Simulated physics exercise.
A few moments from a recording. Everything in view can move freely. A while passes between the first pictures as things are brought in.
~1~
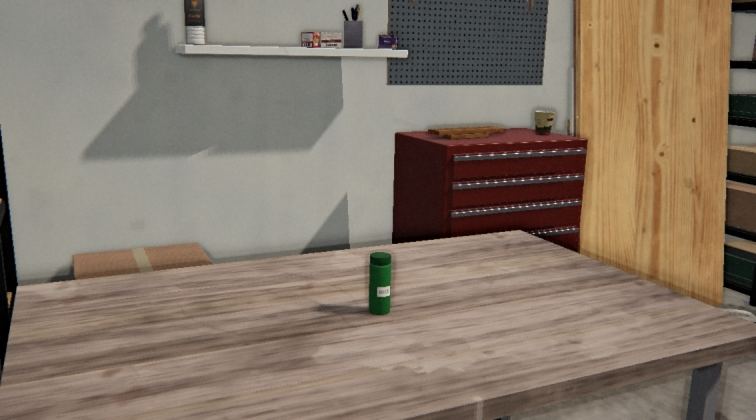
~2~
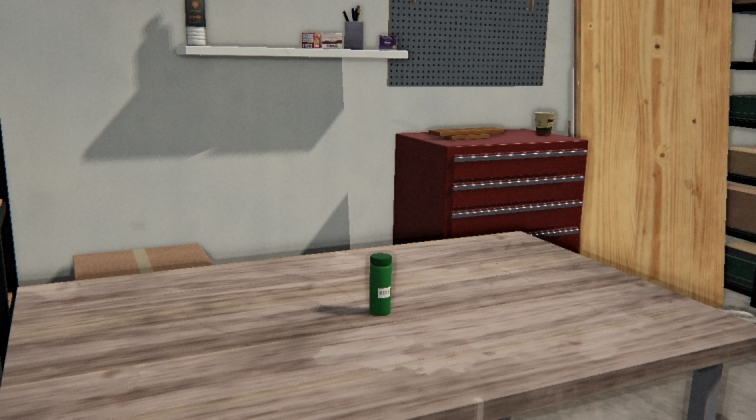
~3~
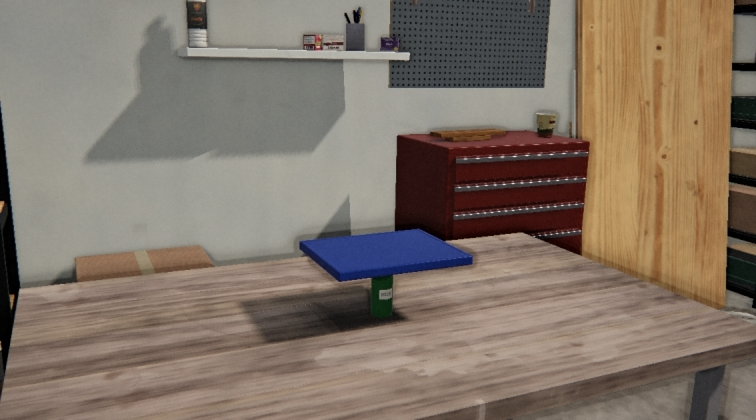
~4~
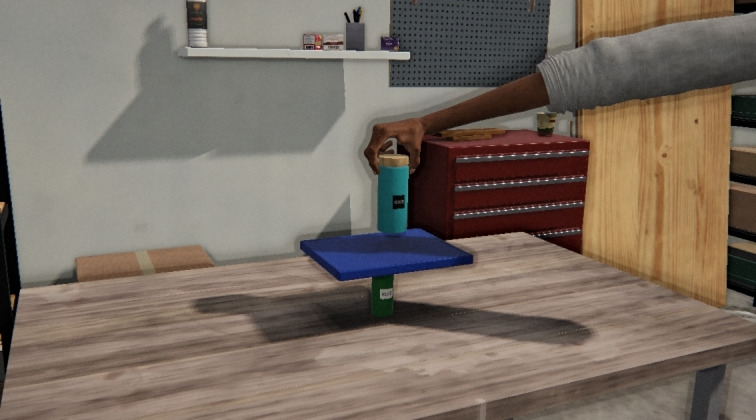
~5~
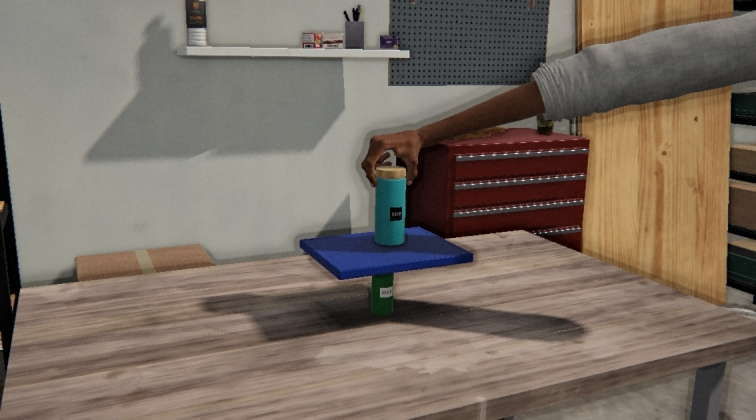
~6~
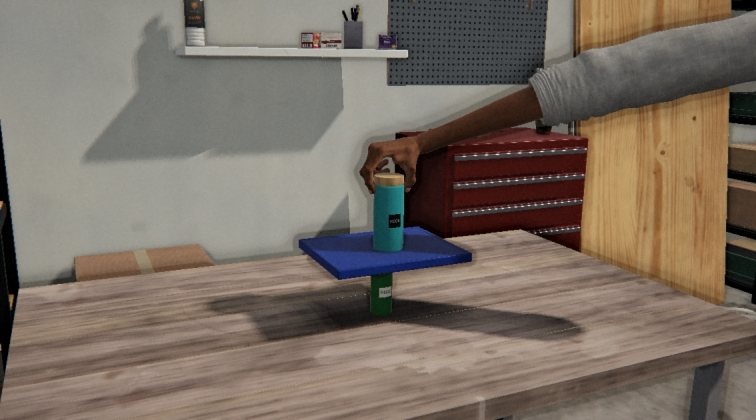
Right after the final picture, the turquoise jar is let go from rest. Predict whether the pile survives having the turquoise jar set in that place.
Prediction: The pile survives intact.
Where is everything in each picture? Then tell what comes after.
In the first frame, the last thing is not in view yet.
In the second frame, the last thing is not in view yet.
In the third frame, the last thing is not in view yet; blue lid (384, 252).
The fourth frame shows still above its spot; turquoise jar (393, 193); blue lid (384, 252).
The fifth frame shows still above its spot; turquoise jar (390, 205); blue lid (384, 250).
The sixth frame shows in place under the hand; turquoise jar (389, 212); blue lid (383, 250).
Then, 0.40 s past the last view, nothing moves.
Then, 1.30 s past the last view, turquoise jar resting near (389, 213).
Finally, all 3 still in place. Final places as the last picture's camera would see them, turquoise jar near (389, 213). The stack keeps its balance.
